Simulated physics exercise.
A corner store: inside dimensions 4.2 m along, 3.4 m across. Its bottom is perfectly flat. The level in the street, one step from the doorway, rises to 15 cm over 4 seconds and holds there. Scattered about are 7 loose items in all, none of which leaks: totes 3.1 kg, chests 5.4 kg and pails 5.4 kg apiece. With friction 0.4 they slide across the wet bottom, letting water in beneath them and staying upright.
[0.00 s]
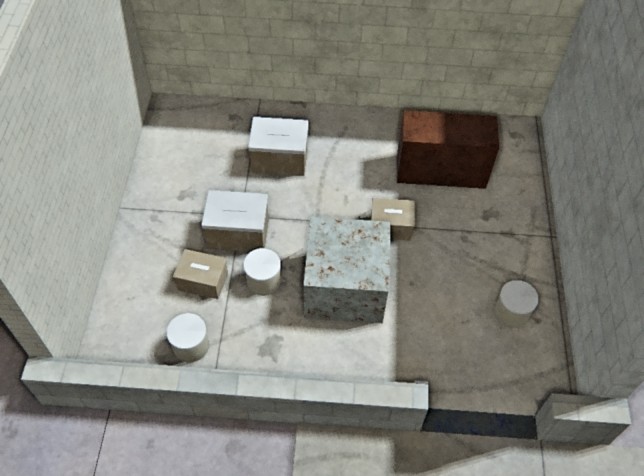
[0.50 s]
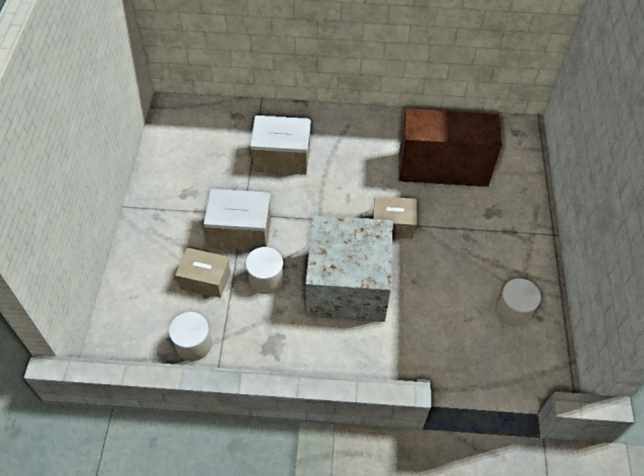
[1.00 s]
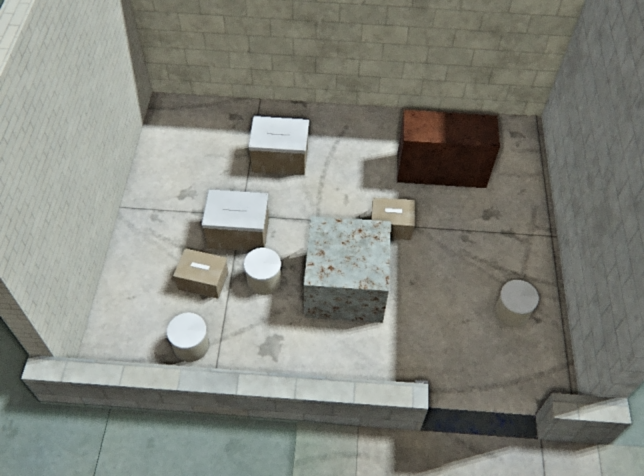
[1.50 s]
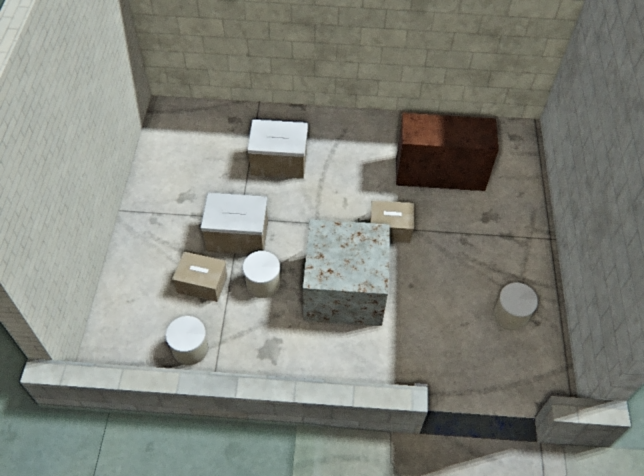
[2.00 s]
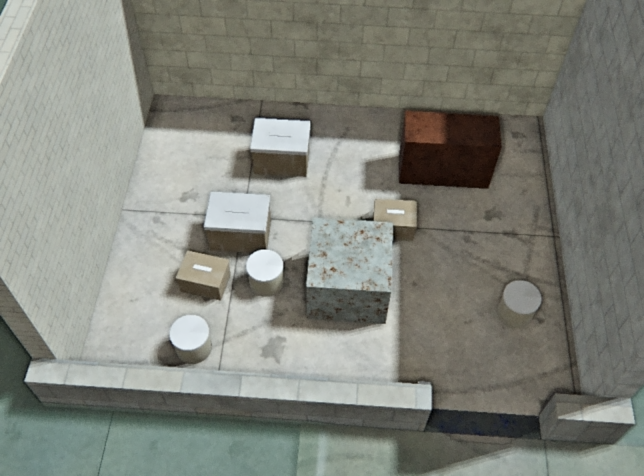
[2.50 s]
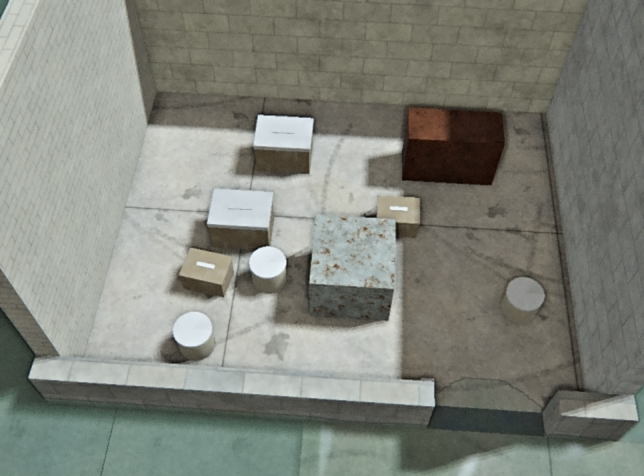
A walled room holding scattered boxes, white cylinders and a speckled block, all staying still while the ground outside turns greenish.
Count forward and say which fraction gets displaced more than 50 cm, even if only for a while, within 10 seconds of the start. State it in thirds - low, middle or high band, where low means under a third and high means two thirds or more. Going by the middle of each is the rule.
Middle band.
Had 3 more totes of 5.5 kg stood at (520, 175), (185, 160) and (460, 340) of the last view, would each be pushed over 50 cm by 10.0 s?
In order: Above the mark, below the mark, above the mark.
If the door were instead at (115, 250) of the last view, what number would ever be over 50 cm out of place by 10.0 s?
Count: 5.
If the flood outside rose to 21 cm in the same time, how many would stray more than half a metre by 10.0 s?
3.
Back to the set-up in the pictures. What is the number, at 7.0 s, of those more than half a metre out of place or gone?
The number comes to 2.
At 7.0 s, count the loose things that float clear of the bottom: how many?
1 of them.
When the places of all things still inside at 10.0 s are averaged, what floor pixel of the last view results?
(251, 213).
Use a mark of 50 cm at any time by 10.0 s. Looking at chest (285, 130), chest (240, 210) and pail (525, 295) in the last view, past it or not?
First farther, then not as far, then farther.
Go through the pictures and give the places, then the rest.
The first frame shows a tote at (200, 267), on the bottom; a chest at (279, 134), on the bottom; 0.0 m2 under water; 0 of 7 have shifted.
The second frame shows a tote at (202, 266) rests on the ground; a chest at (281, 132) rests on the ground; water covers 0.0 m2; 0 of 7 have shifted.
The third frame shows a tote at (200, 267) rests on the ground; a chest at (279, 133) rests on the ground; 0.0 m2 under water; 0 of 7 have shifted.
The fourth frame shows a tote at (199, 270) rests on the ground; a chest at (278, 136), on the bottom; 0.0 m2 under water; 0 of 7 have shifted.
The fifth frame shows a tote at (203, 269) rests on the ground; a chest at (281, 135) rests on the ground; 0.0 m2 under water; 0 of 7 have shifted.
The sixth frame shows a tote at (206, 266) rests on the ground; a chest at (284, 132), on the bottom; water covers 0.1 m2; 0 of 7 have shifted.
After 3.5 s 0 of 7 are over 50 cm from their spots; 0 afloat.
After 4.5 s 0 of 7 are over 50 cm from their spots; 0 afloat.
After 7.0 s 2 of 7 are over 50 cm from their spots; 1 afloat.
After 10.0 s 3 of 7 are over 50 cm from their spots, and 3 have been at some point; 2 afloat.
